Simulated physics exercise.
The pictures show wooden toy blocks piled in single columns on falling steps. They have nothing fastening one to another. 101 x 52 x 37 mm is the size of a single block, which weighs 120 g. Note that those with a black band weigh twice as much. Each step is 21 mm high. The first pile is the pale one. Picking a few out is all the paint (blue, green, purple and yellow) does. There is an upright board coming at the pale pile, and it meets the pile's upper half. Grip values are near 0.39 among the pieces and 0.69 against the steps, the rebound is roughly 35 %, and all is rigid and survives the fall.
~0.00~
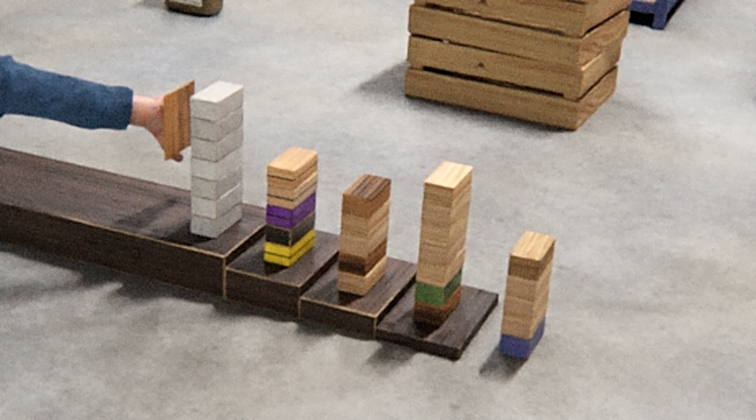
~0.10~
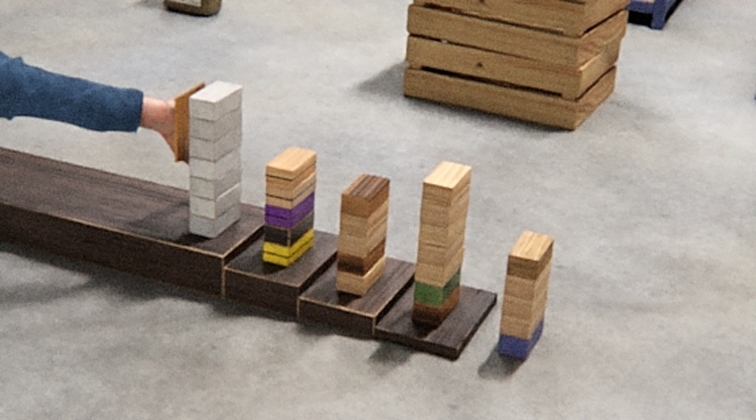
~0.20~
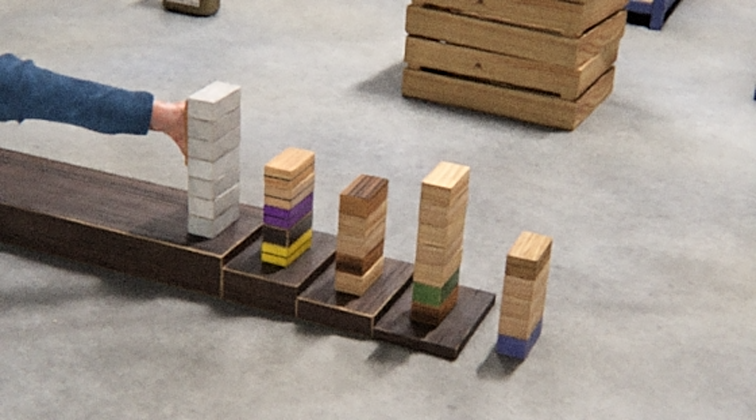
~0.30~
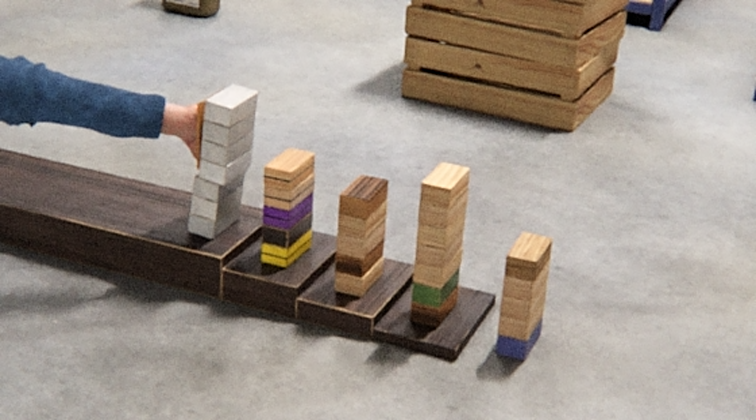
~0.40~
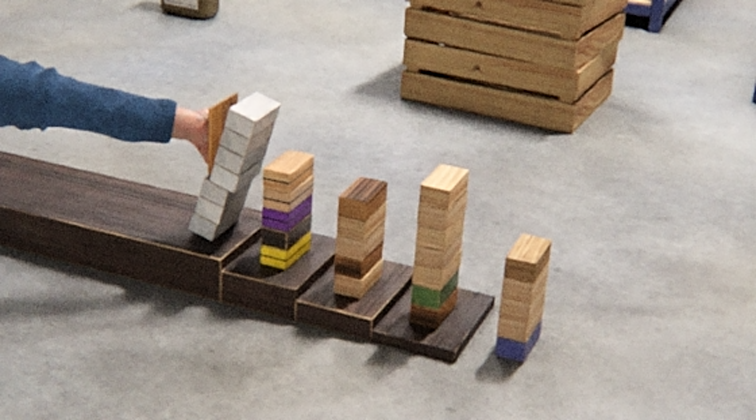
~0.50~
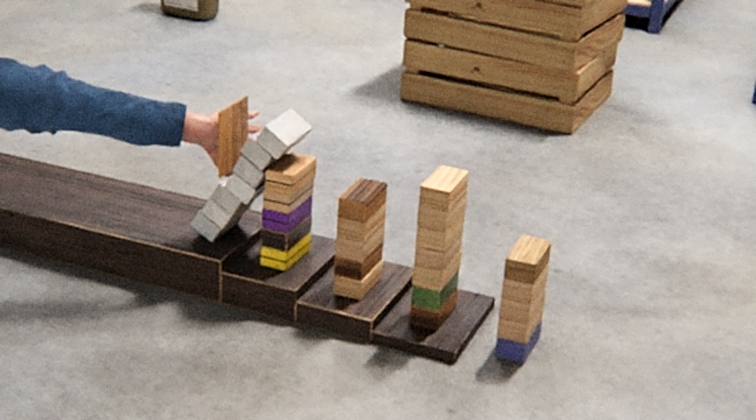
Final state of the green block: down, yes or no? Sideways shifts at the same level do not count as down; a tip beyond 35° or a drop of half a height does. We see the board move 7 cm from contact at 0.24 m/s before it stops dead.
Yes.
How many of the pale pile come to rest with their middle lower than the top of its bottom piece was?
5 pieces, pale ones.
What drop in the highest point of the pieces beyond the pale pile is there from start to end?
14 cm.
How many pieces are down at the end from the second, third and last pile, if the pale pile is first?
As for pieces, it's second 4, third 5 and last 4.
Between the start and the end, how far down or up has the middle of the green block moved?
Roughly 3 centimetres lower.
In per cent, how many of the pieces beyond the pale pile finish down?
Near enough 85 per cent of them, I reckon.
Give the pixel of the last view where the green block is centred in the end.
Look around pixel (480, 313) in the last frame.
Around 0.86 s, 7 of the pale pile down; none of the 22 other blocks down, 6 disturbed; green block unmoved; purple block tipped 29°.
Around 1.16 s, 7 of the pale pile down; 9 of the 22 other blocks down; green block tipped 9°; purple block tipped 38°, 54 mm lower.
Around 1.52 s, 7 of the pale pile down; 19 of the 22 other blocks down; green block on its side; purple block tipped 43°, 58 mm lower.
Finally (2.2 s), 7 of the pale pile down; 19 of the 22 other blocks down; green block on its side; purple block tipped 43°, 58 mm lower; blue block displaced 9 mm. Seen by the last camera, middles, green block near (480, 313), purple block near (345, 254).
